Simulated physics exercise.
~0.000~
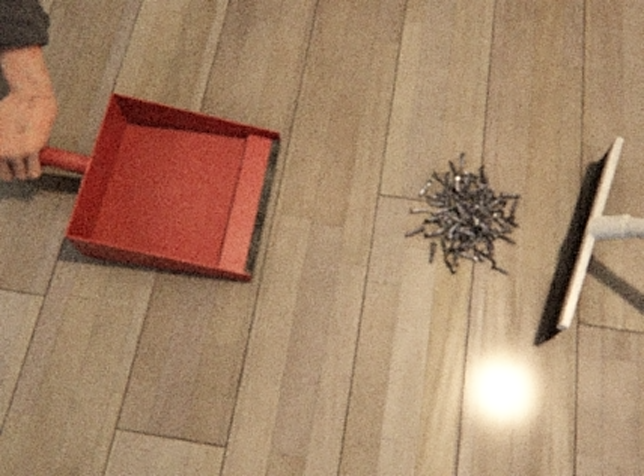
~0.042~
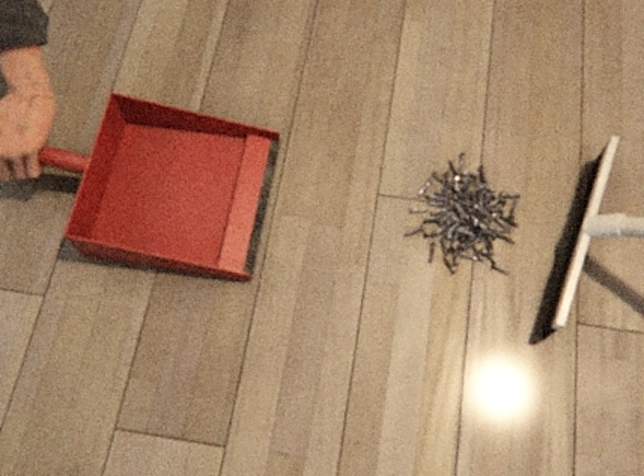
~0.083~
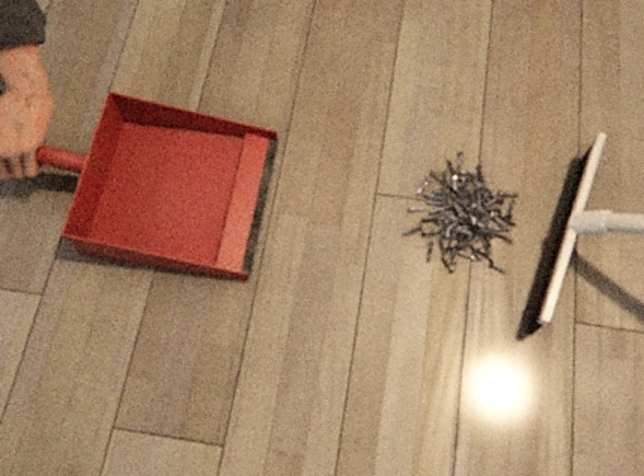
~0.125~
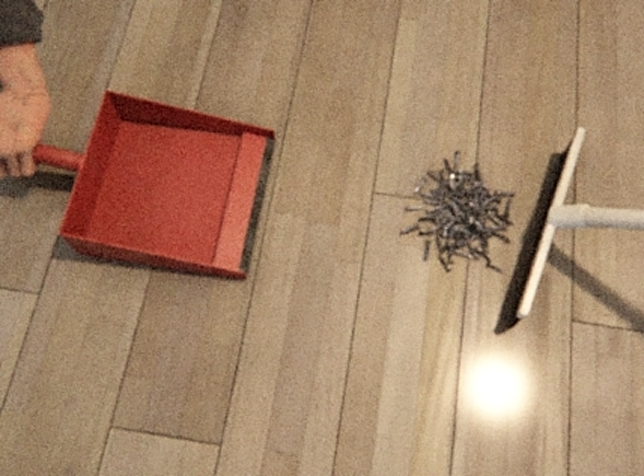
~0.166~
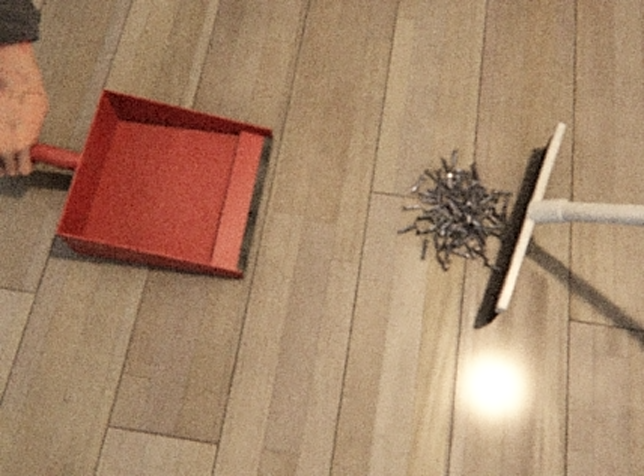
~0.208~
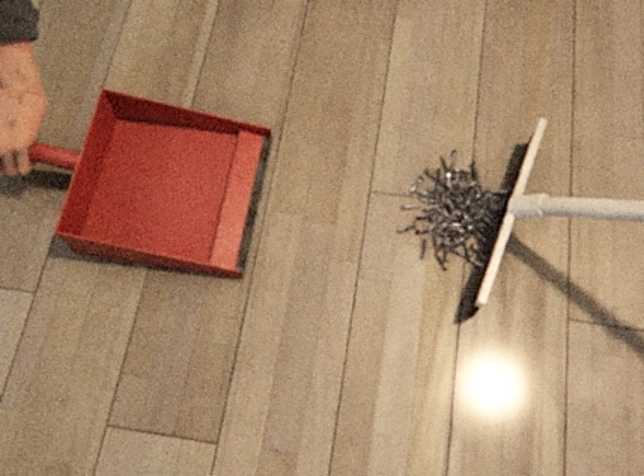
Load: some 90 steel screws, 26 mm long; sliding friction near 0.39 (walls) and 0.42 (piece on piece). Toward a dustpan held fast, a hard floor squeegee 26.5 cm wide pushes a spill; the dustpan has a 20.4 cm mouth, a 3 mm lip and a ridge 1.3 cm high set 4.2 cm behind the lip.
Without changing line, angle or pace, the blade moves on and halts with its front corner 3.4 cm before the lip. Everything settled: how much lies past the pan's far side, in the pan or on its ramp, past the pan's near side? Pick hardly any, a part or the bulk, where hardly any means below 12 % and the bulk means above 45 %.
Far side: A part; pan: Hardly any; near side: Hardly any.
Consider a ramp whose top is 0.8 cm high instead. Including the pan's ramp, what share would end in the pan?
That would give something like 0 per cent.
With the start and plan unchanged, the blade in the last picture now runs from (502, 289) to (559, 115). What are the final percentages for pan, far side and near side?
Pan: 0, far side: 70, near side: 0.
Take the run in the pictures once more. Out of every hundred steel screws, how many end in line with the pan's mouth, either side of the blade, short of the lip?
70 per cent.
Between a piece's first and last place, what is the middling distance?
The figure is about 24 cm.
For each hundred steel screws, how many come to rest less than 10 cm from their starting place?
Roughly 0 in a hundred.
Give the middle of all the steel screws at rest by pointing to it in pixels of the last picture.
(289, 159).
After 0.44 s, middle of the blade 20 cm from the lip; 0 % over the lip, far side 10 %, near side 0 %.
Then, at 0.60 s, middle of the blade 11 cm from the lip; 0 % over the lip, far side 20 %, near side 0 %.
Then, at 0.88 s, middle of the blade 7 cm from the lip; 0 % over the lip, far side 30 %, near side 0 %.
In the end, at 1.4 s, far side 30 %, pan 0 %, near side 0 %, in front of the lip or behind the blade 70 %.
